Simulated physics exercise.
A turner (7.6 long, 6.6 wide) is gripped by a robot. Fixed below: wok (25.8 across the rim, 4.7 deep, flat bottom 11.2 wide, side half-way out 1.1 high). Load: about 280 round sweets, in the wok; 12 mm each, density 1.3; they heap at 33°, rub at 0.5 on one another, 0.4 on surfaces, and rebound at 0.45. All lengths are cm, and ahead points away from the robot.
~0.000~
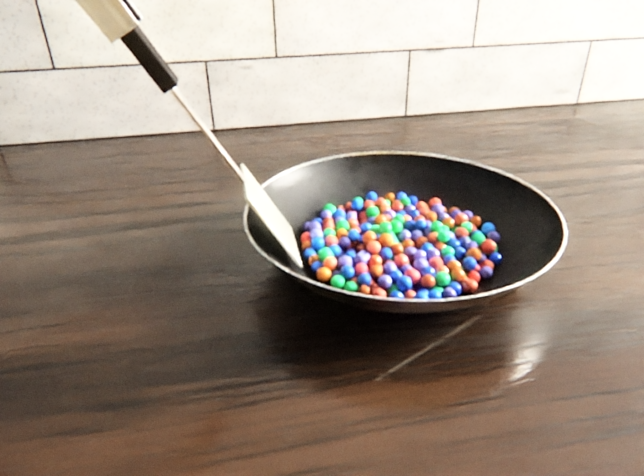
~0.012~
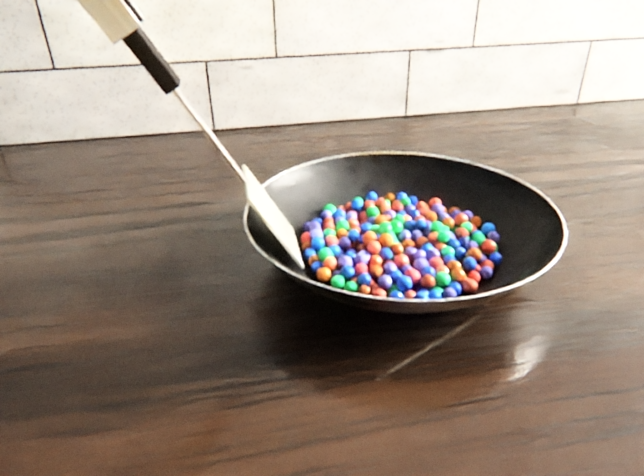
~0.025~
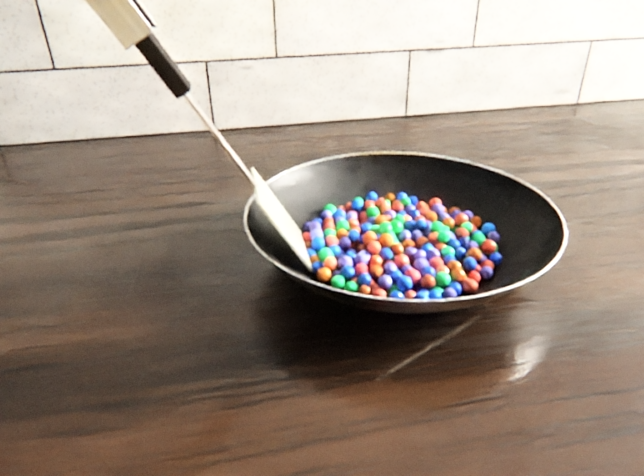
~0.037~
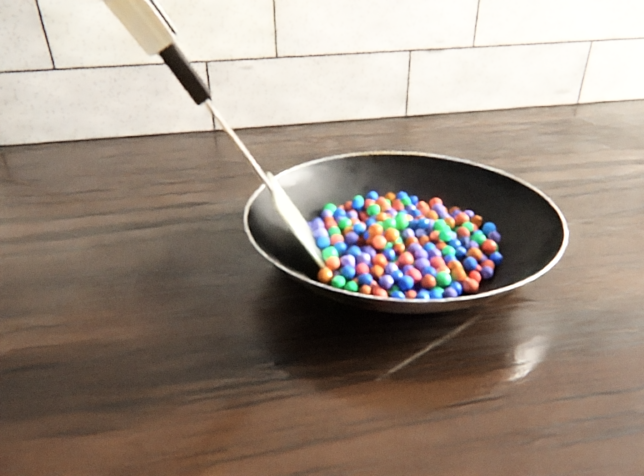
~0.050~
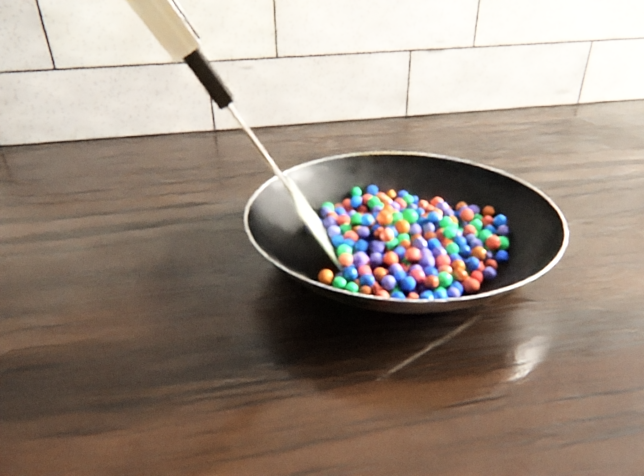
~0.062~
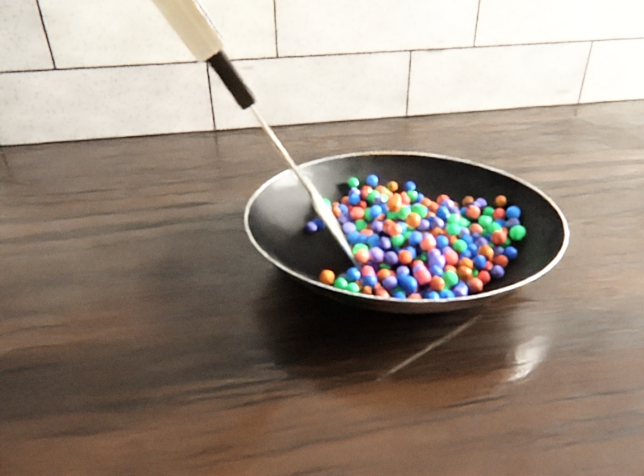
On a dark wooden counter before a white tiled wall, a black pan holds a heap of small, colourful balls, with a pale turner resting at its left side. The turner barely moves at first, then pushes rightward into the balls, which bunch up and spread toward the right, a few straying at the left.
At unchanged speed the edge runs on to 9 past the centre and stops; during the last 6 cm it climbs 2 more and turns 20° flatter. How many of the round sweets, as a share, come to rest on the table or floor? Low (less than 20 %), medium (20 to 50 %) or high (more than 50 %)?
Answer: Medium; 20 to 50 % of the round sweets finish on the table or floor.
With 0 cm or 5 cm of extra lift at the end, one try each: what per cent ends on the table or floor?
Some 35 and 30 per cent.
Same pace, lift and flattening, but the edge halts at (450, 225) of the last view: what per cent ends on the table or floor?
About 5 per cent.
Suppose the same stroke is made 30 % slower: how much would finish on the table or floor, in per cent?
In that case some 30 per cent.
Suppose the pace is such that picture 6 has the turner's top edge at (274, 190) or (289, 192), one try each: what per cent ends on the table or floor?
Some 10 and 25 per cent.
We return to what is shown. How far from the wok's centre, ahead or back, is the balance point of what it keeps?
Roughly 2.5 cm ahead.
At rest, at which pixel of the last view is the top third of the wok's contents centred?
Near (468, 254).
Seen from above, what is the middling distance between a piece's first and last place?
Roughly 7 cm.
After 0.10 s, sloping 60°, highest piece 8 above the table; 277 in the wok.
After 0.13 s, sloping 55°, highest piece 9 above the table; 274 in the wok, 3 on the blade or in flight.
After 0.35 s, sloping 40°, highest piece 15 above the table; 167 in the wok, 58 on the table or floor, 52 on the blade or in flight.
After 1.40 s, sloping 40°, highest piece 6 above the table; 167 in the wok, 110 on the table or floor.
At rest, 167 in the wok, 110 on the table or floor. That is 40 % on the table or floor.
